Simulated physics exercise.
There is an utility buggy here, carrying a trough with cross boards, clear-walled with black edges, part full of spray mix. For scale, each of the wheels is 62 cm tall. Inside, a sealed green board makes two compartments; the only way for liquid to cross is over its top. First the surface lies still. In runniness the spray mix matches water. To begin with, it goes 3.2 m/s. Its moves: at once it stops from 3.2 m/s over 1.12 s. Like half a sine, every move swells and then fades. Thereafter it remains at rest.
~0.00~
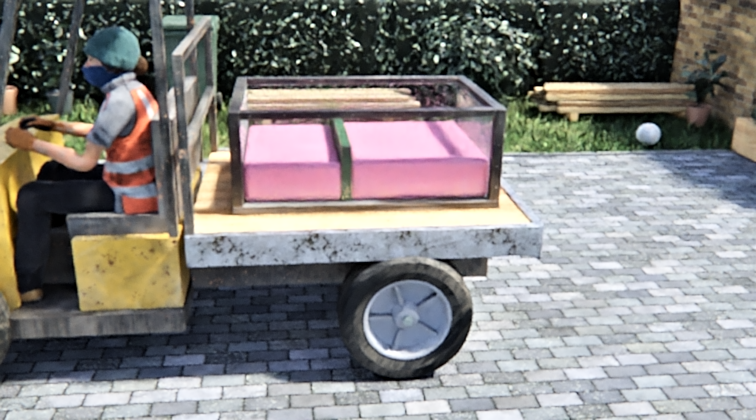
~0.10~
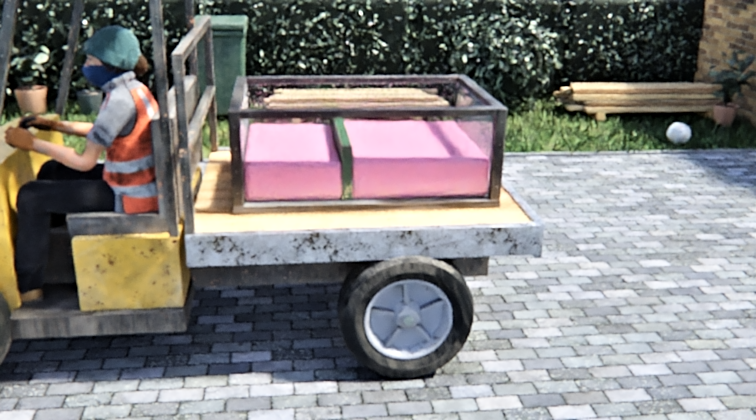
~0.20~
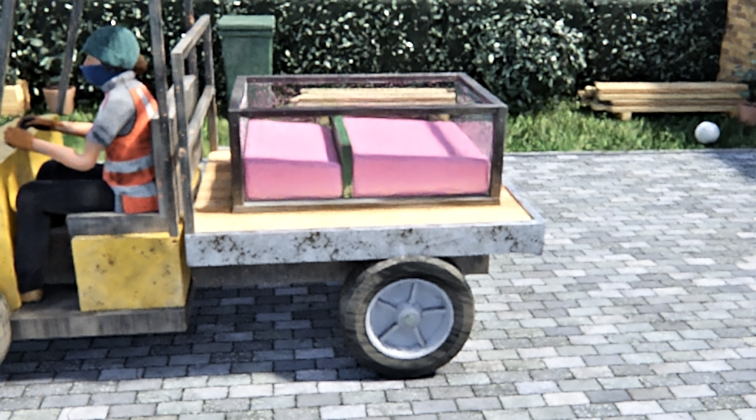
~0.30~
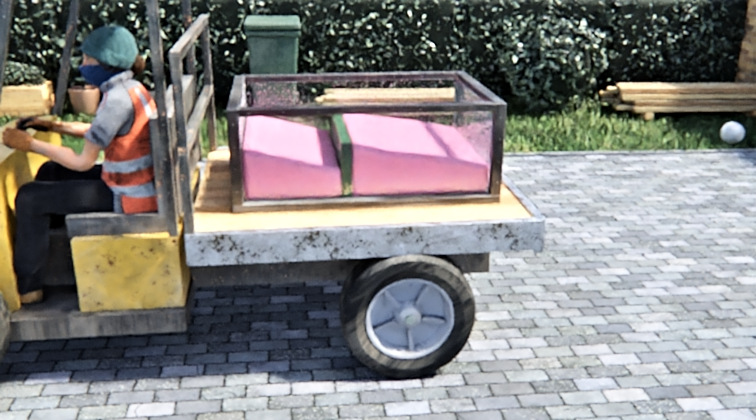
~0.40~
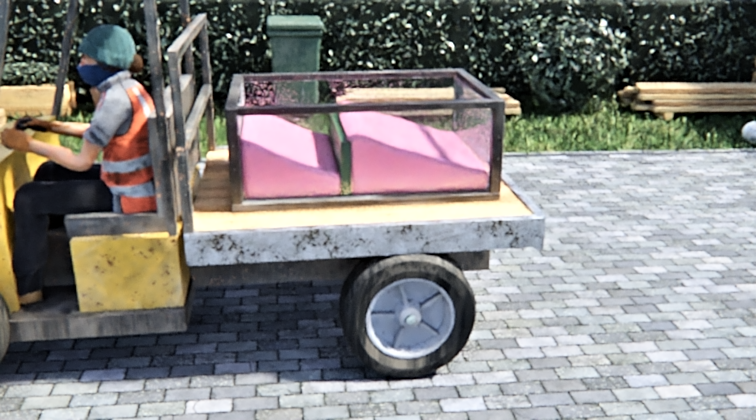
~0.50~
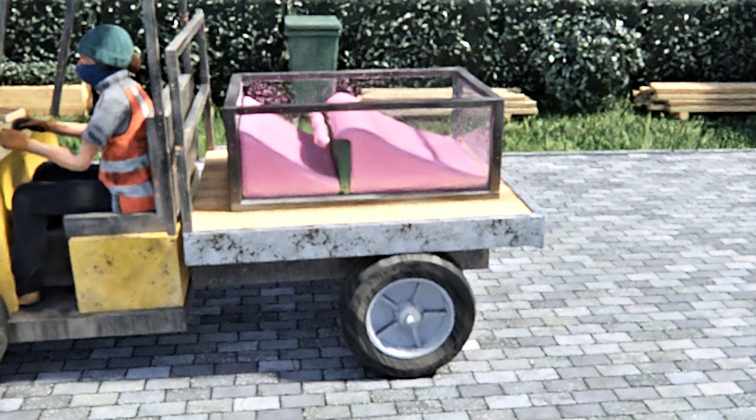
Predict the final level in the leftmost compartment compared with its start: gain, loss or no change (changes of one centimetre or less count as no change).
Gain.
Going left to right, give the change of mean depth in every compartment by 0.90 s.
Starting on the left, it's 6 up and then 5 down.
After 0.90 s the compartments hold 26, 15 cm, left to right.
After 1.30 s the compartments hold 27, 15 cm, left to right.
After 1.80 s the compartments hold 26, 15 cm, left to right.
After 4.11 s the compartments hold 26, 15 cm, left to right.
